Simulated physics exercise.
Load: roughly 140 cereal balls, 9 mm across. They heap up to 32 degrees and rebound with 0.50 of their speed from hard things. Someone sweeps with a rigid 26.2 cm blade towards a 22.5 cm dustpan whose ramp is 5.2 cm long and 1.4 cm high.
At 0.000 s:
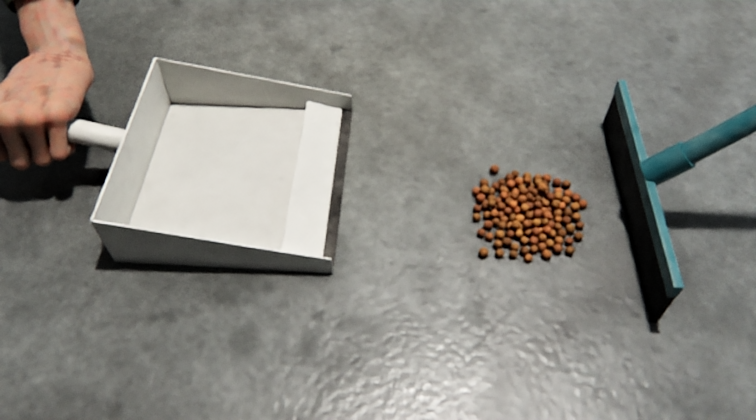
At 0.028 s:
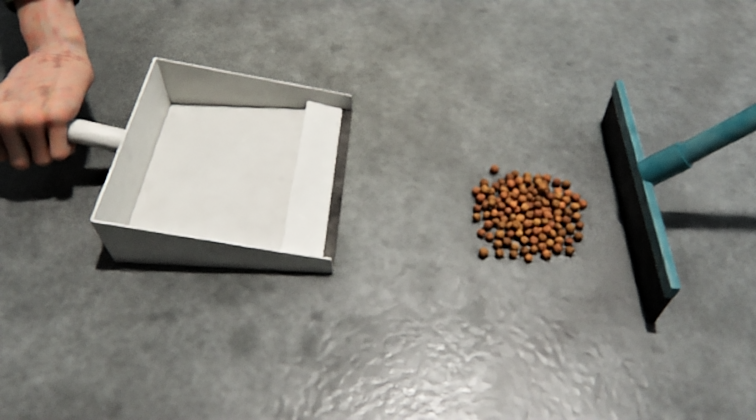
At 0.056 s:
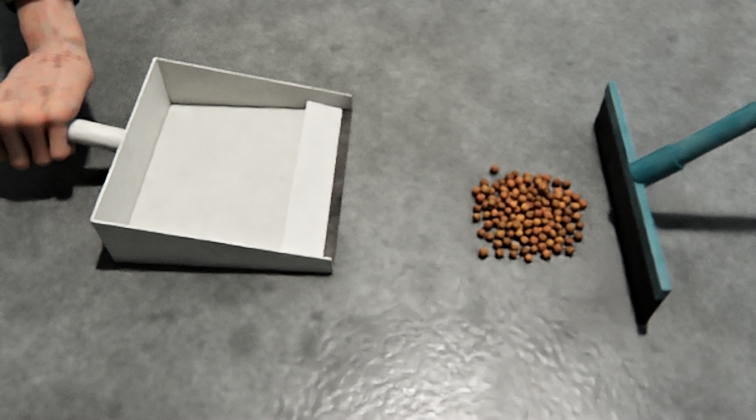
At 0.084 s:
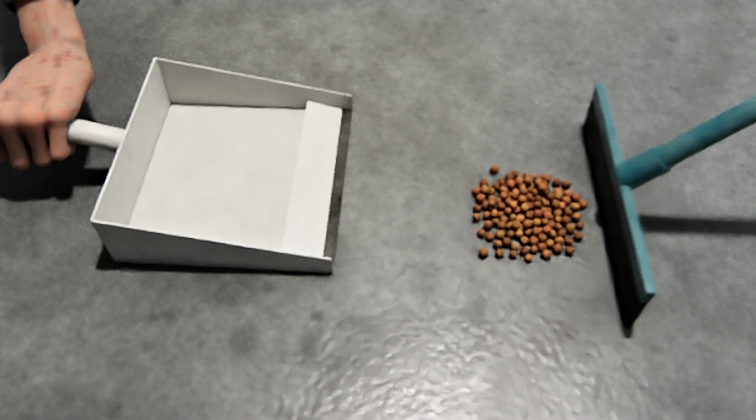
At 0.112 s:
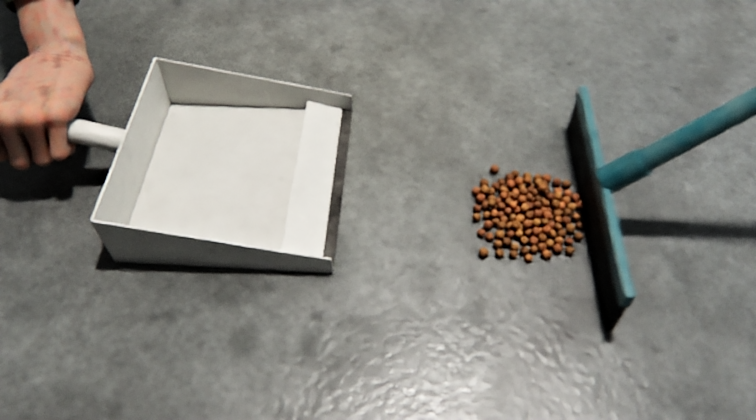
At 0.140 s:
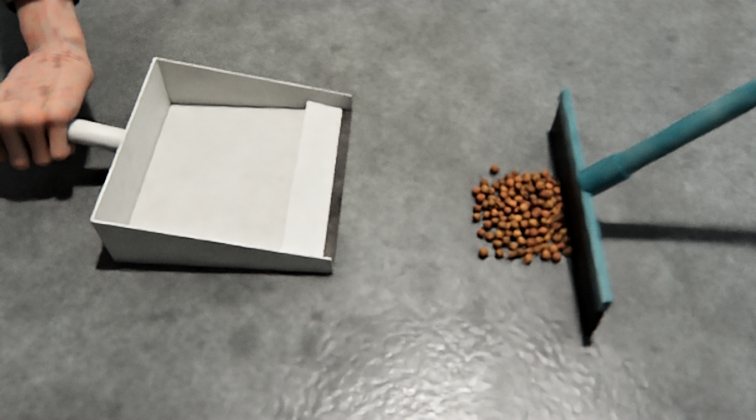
In this clip, a teal blade on a pole moves left across a gray floor and begins pushing the right side of a pile of small brown balls, while a hand beside a white dustpan's handle stays still at left.
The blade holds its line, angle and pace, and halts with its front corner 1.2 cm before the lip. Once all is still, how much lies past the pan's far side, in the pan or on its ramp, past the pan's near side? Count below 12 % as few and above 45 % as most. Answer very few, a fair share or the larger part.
Far side: Very few, pan: The larger part, near side: A fair share.
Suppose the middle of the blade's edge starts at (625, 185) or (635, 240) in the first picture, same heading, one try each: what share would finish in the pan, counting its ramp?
Some 50 and 40 per cent.
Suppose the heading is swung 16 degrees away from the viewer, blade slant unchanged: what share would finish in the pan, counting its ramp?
Then about 55 per cent.
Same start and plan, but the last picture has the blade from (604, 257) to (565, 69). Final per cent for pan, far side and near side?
Pan 30, far 10, near 5.
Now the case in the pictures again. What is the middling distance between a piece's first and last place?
About 22 cm.
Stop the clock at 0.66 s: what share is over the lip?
Some 50 per cent.
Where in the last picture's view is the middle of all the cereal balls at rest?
Around (320, 229).
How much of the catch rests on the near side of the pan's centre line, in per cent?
Some 90 per cent.
Then, at 0.31 s, middle of the blade 12 cm from the lip; 0 % over the lip, far side 0 %, near side 10 %.
Then, at 0.42 s, middle of the blade 4 cm from the lip; 0 % over the lip, far side 0 %, near side 20 %.
After 0.66 s, middle of the blade 2 cm from the lip; 50 % over the lip, far side 0 %, near side 25 %.
By 1.6 s all is still; far side 0 %, pan 50 %, near side 25 %, in front of the lip or behind the blade 25 %.
